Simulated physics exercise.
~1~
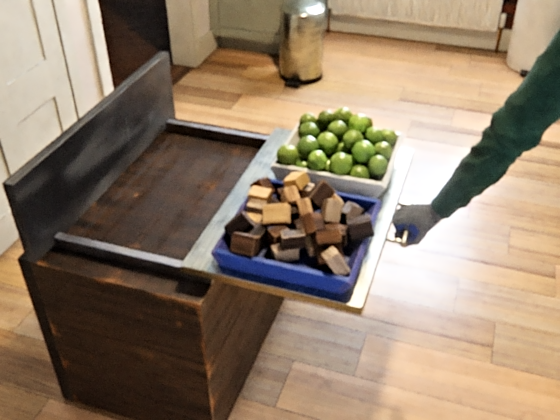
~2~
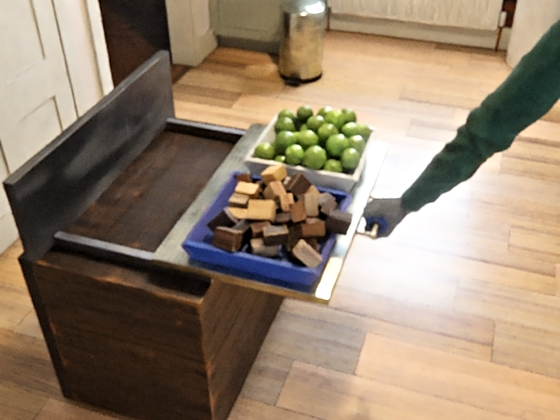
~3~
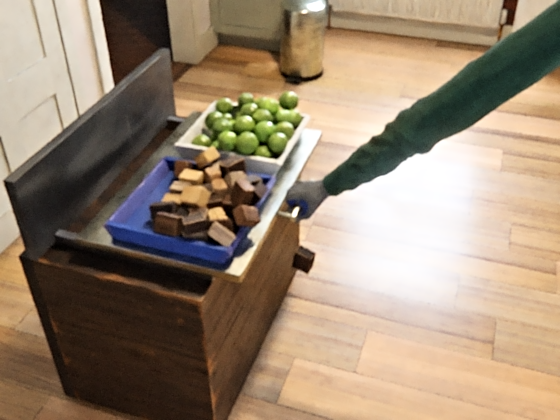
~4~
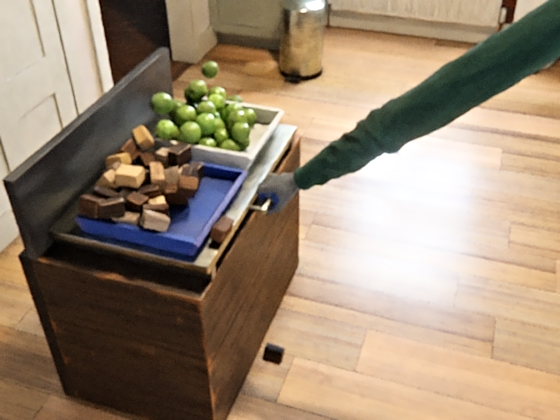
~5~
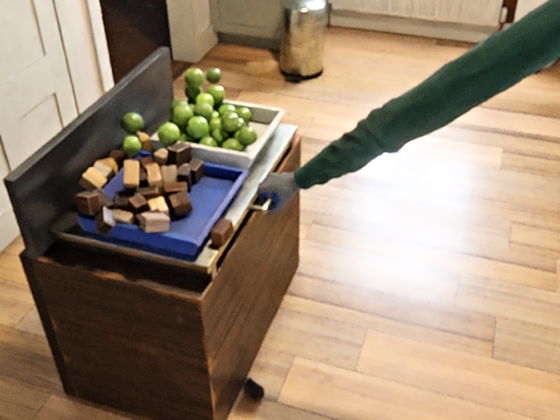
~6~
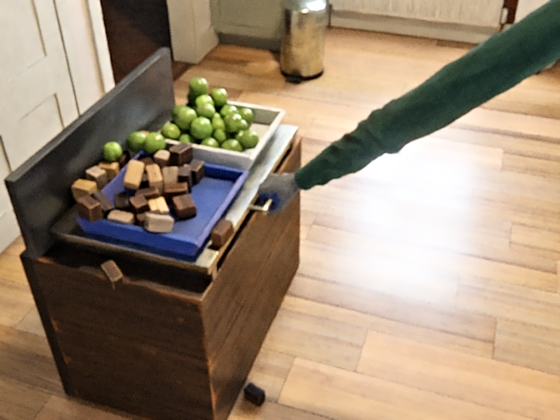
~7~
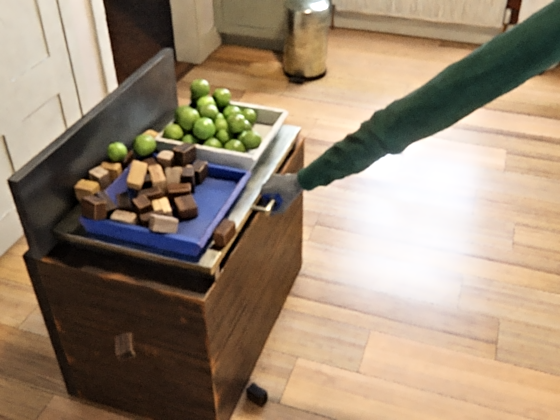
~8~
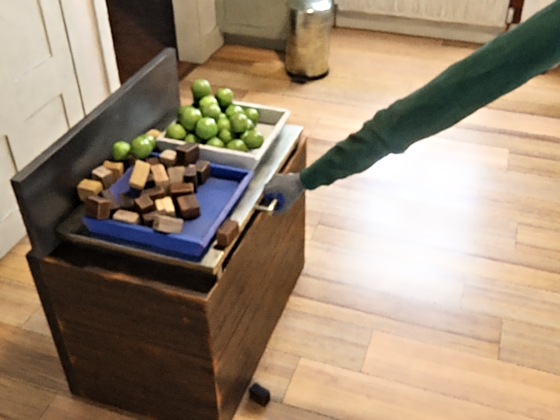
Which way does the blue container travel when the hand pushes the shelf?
The blue container moves to the left as the viewer sees it, together with the shelf.
The footage shows a gloved hand shoving a shelf left into a dark wooden unit, with green fruit in a white container and wooden blocks in a blue one. The shelf stops, pieces spill toward the back panel, and some blocks fall, one resting on the floor.
